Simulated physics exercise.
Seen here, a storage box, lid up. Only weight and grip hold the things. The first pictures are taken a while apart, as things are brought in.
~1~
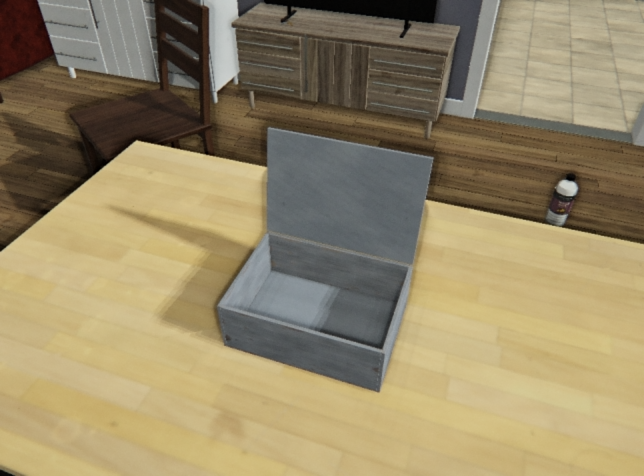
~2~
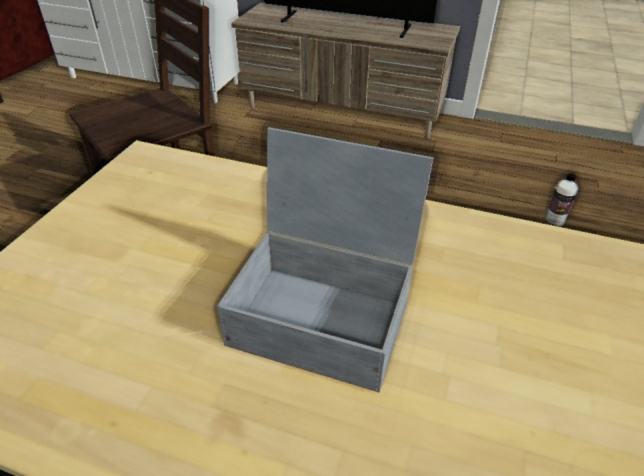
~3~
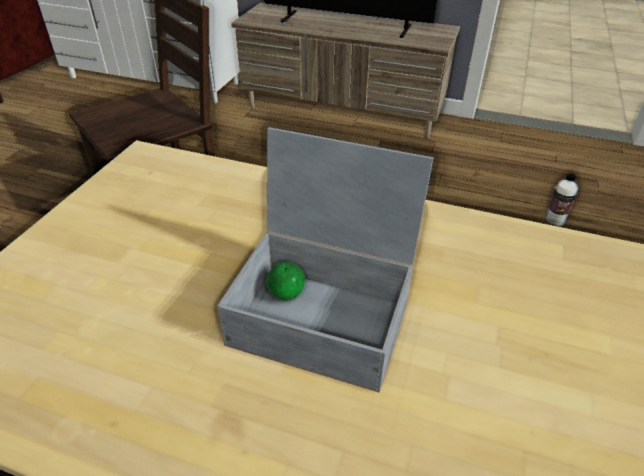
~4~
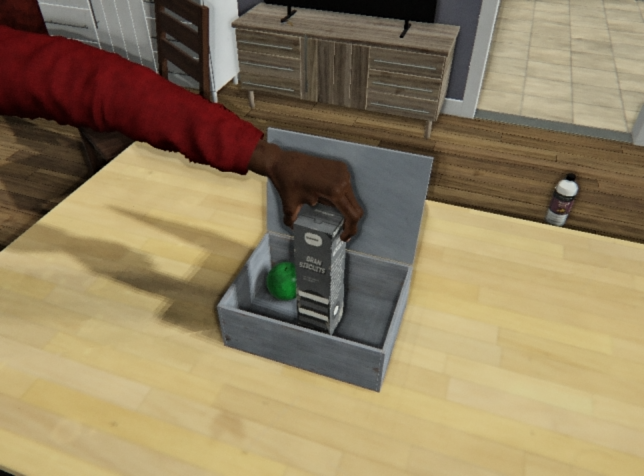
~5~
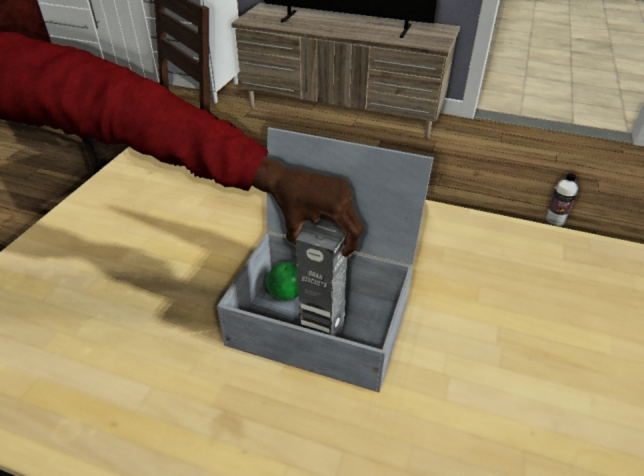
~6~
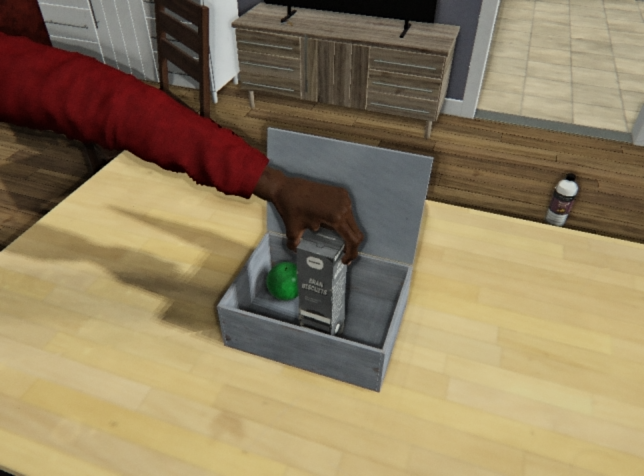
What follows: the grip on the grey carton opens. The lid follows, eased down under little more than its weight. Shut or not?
Outcome: The lid stays ajar.
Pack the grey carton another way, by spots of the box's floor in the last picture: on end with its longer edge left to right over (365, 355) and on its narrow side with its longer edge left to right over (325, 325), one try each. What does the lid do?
First, it will not close; second, it sits on the rim.
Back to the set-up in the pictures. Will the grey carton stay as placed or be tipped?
It keeps its pose.
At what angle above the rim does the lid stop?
About 55°.
Then, 1.20 s past the last view, lid starting down.
Then, 1.60 s past the last view, lid 58° above the rim.
Then, 3.50 s past the last view, lid 53° above the rim.
Finally, lid 54° above the rim; both still in place. Final places as the last picture's camera would see them, grey carton near (324, 292).
